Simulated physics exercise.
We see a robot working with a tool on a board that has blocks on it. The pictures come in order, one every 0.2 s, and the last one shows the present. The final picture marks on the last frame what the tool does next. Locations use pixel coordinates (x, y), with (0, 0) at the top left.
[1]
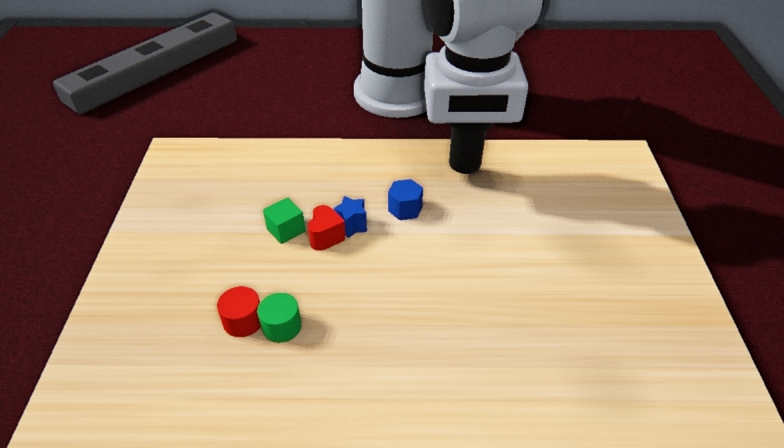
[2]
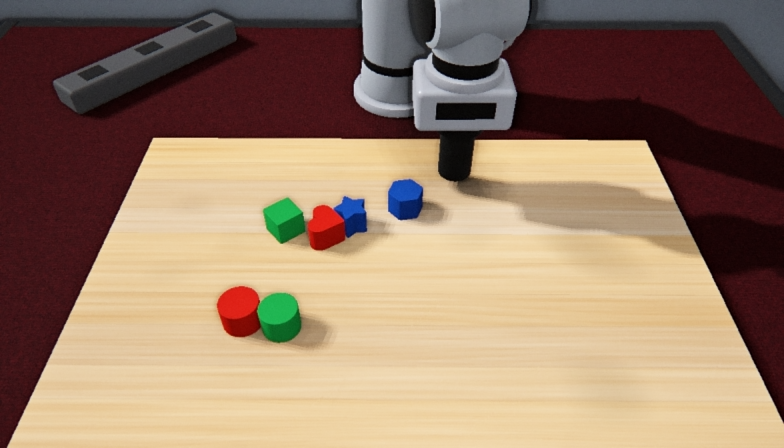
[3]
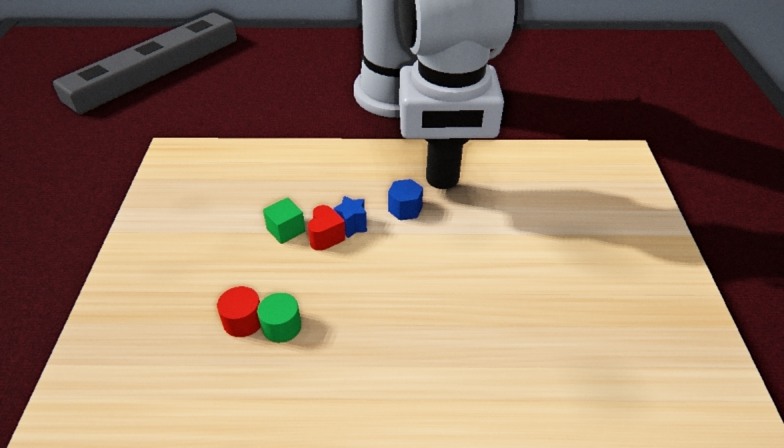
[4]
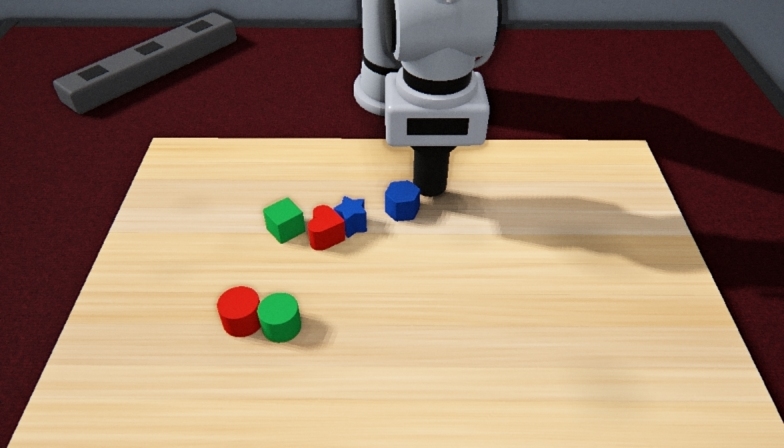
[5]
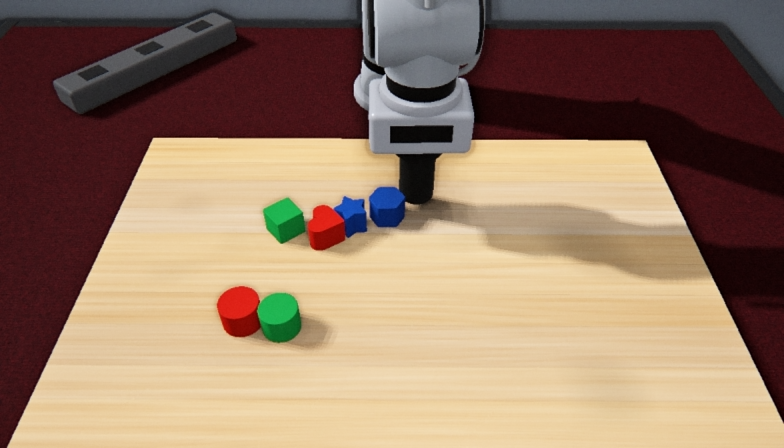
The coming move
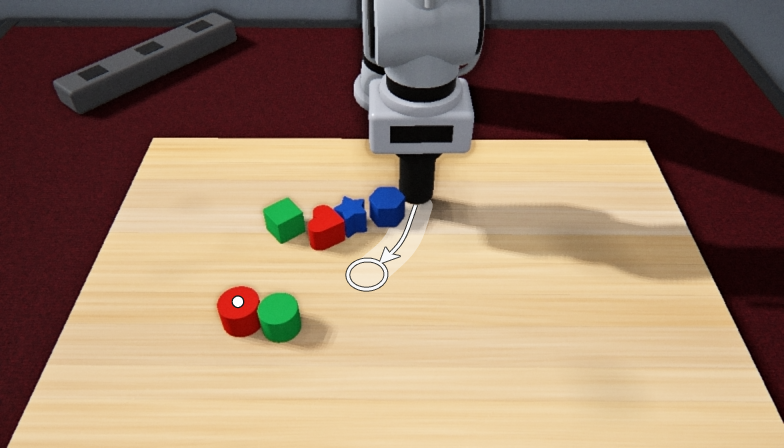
A white robot arm with a black cylindrical tool moves left and slightly toward the viewer over a pale wooden board, seen from above at a steady angle. A green cube, red heart, blue star and blue hexagon sit across the upper board, with red and green round blocks lower left. The tool nears the hexagon, then pushes it a short way left toward the star, while the other blocks stay still.
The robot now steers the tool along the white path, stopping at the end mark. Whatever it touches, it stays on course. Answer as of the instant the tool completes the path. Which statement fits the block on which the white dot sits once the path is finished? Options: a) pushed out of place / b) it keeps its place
It's b.
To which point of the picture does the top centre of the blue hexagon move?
I think it will end close to (369, 212).
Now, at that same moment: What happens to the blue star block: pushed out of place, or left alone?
Once the tool is done, the blue star block is in a new spot.
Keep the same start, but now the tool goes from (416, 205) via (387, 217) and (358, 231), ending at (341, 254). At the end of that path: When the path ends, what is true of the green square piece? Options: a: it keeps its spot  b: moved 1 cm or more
It's b.
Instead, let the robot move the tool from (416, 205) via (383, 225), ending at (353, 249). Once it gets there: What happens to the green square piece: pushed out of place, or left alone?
The green square piece changes place.
The line goes from (416, 205) through (401, 241) to (367, 274); the dot is on the red circular block.
The first path, step by step. One third of the way, tool at (408, 218); red heart-shaped block at (316, 220); blue star block at (342, 208); blue hexagon at (373, 209), turned 40° clockwise.
Two thirds of the way, tool at (392, 242); red heart-shaped block at (313, 220); blue star block at (337, 208); blue hexagon at (369, 212), turned 60° clockwise.
At the end, tool at (367, 263); red circular block unmoved; red heart-shaped block at (313, 220); blue star block at (337, 208); blue hexagon at (369, 212), turned 60° clockwise.
